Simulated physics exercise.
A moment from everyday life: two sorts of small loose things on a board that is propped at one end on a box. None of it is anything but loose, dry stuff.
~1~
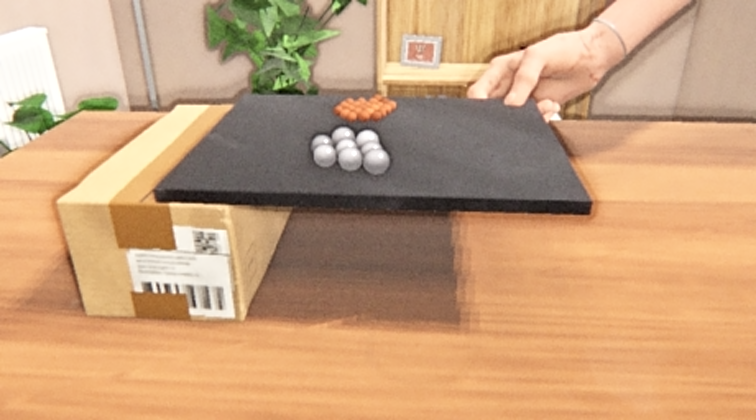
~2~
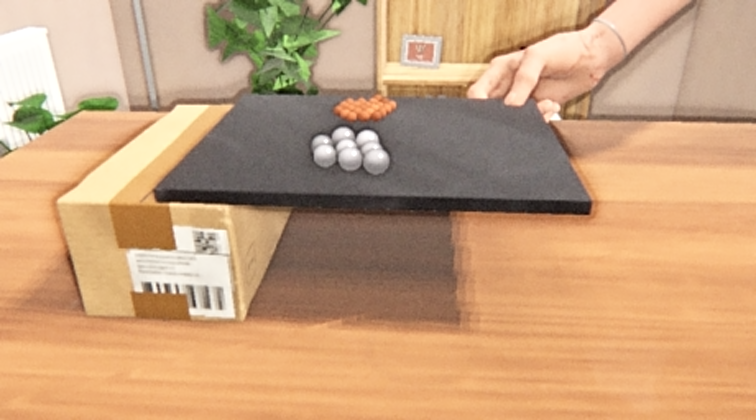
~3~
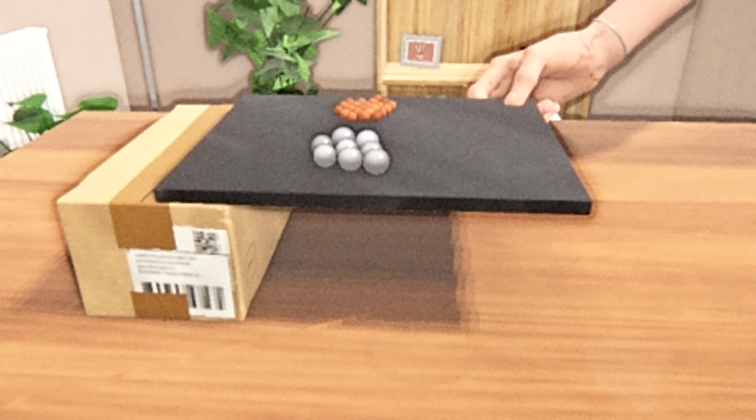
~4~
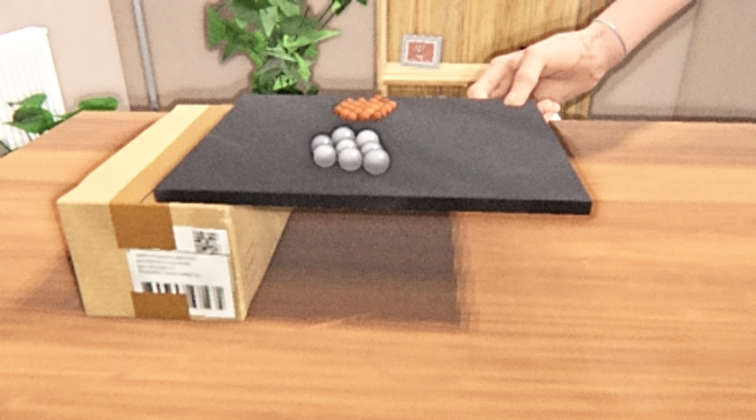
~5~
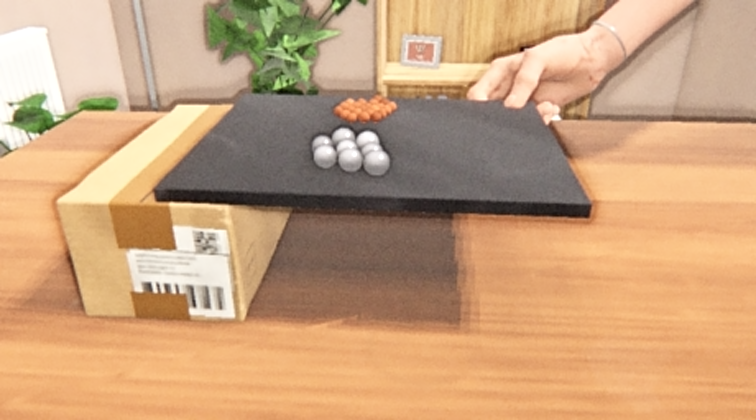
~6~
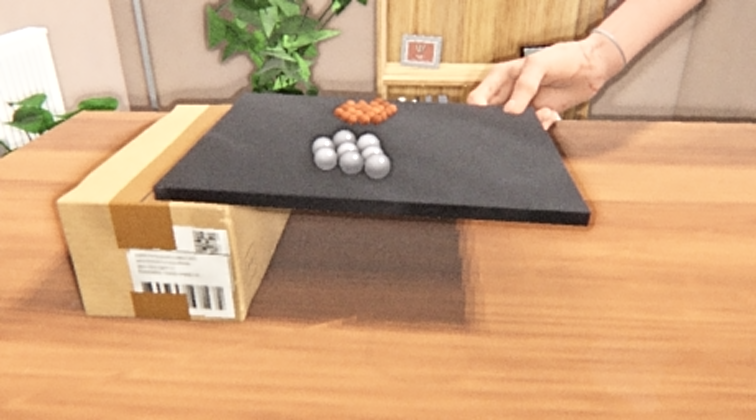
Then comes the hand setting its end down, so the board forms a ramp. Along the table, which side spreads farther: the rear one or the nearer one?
The nearer one.
Then, 0.26 s past the last view, board sloping at 10°; near handful all still on the board; far handful all still on the board.
Then, 0.58 s past the last view, board sloping at 21°; near handful all still on the board; far handful all still on the board.
Then, 0.93 s past the last view, board resting at 25°; near handful mostly up to a board's length out; far handful all still on the board.
Finally, board resting at 25°; near handful mostly more than two board lengths out, about two thirds gone off the table; far handful mostly at the foot of the board; the near handful has gone farther.
